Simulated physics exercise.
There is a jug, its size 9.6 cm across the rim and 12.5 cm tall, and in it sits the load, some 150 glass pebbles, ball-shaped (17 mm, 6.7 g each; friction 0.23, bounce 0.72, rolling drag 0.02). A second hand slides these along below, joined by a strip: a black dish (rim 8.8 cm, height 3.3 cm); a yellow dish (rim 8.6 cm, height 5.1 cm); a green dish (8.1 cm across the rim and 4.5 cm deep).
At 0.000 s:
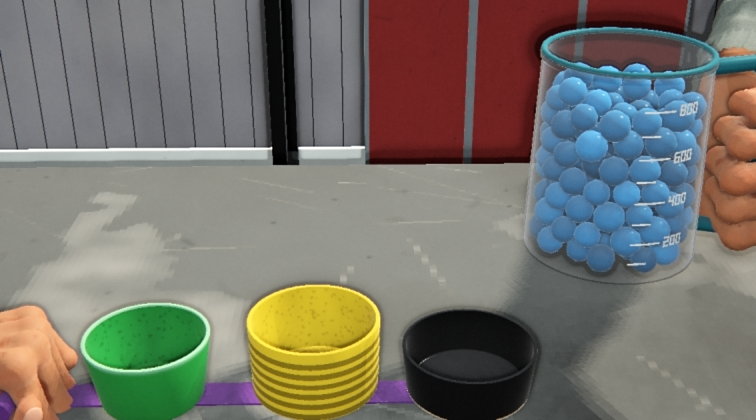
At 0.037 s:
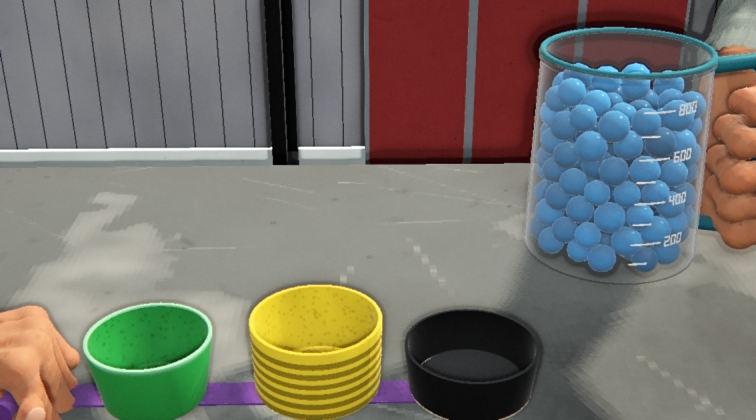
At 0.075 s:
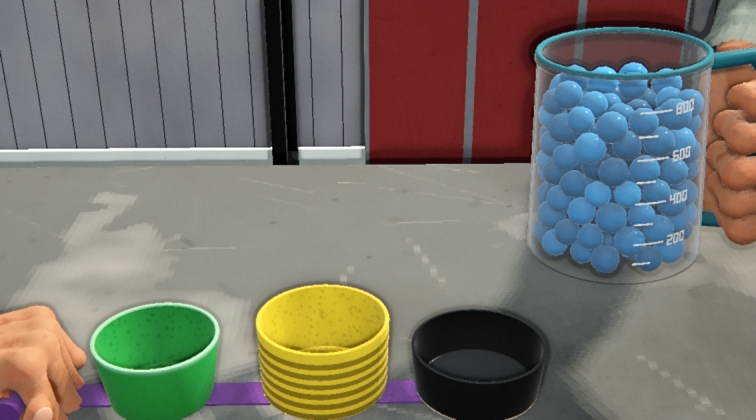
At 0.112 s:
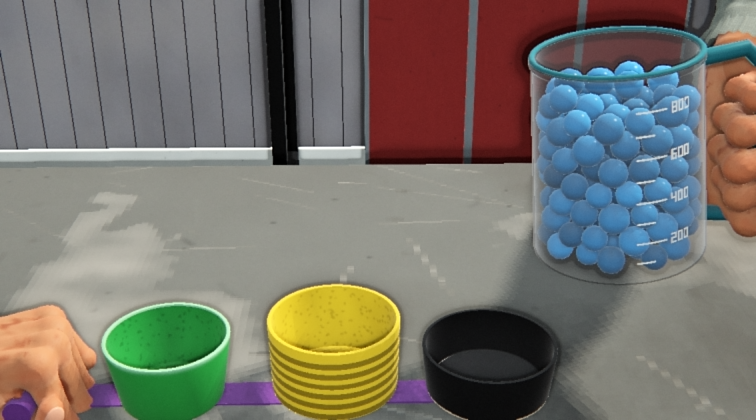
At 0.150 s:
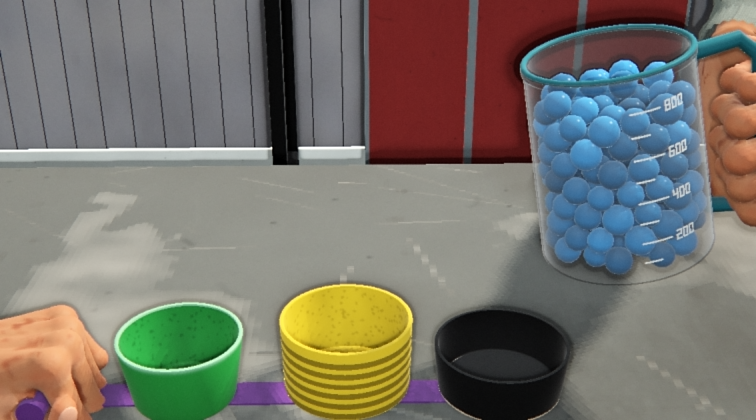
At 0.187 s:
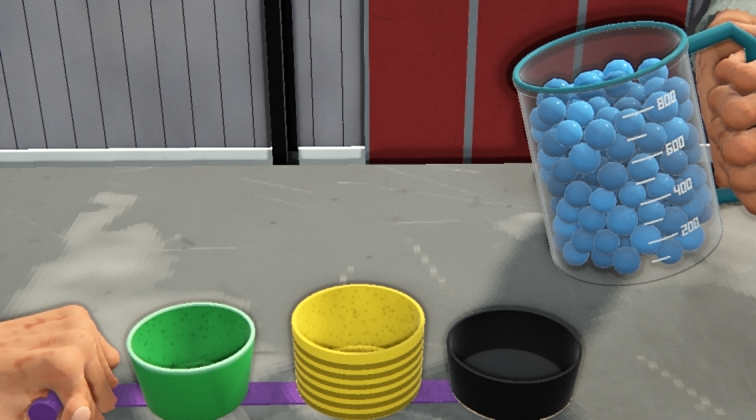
At first a hand holds a clear jug of blue balls nearly upright above a grey surface, with green, yellow and black dishes lined up below. Then the dishes slide slightly to the right along with the other hand at left, while the jug gradually leans to the left.
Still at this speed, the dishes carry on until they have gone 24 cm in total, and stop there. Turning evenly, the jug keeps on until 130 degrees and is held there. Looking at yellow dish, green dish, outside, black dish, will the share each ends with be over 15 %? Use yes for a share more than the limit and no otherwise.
Yellow dish: No; green dish: Yes; outside: Yes; black dish: No.
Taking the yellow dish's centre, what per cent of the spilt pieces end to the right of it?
About 20 %.
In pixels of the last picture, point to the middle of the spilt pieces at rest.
I'd point to about (123, 415).
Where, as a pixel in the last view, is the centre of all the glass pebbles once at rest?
Centre at rest: Approx. (495, 375) px.
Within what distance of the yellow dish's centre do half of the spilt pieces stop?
I'd put it at around 52 cm, give or take.
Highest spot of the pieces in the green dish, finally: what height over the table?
It ends up near 7.0 cm high.
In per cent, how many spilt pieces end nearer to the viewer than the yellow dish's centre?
It works out to around 50 in a hundred.
Then, at 0.60 s, tilt 71 degrees; jug 100 %; middle of all pieces on or above the table near (628, 160).
After 0.94 s, tilt 115 degrees; green dish 10 %, jug 75 %, in the air 15 %; middle of all pieces on or above the table near (587, 198).
After 1.26 s, tilt 130 degrees; green dish 40 %, outside 40 %, in the air 15 %; middle of all pieces on or above the table near (471, 328).
After 1.56 s, tilt 130 degrees; green dish 30 %, outside 70 %; middle of all pieces on or above the table near (398, 355).
By 3.2 s all is still; black dish 0 %, yellow dish 0 %, green dish 30 %, jug 0 %, outside 70 %.
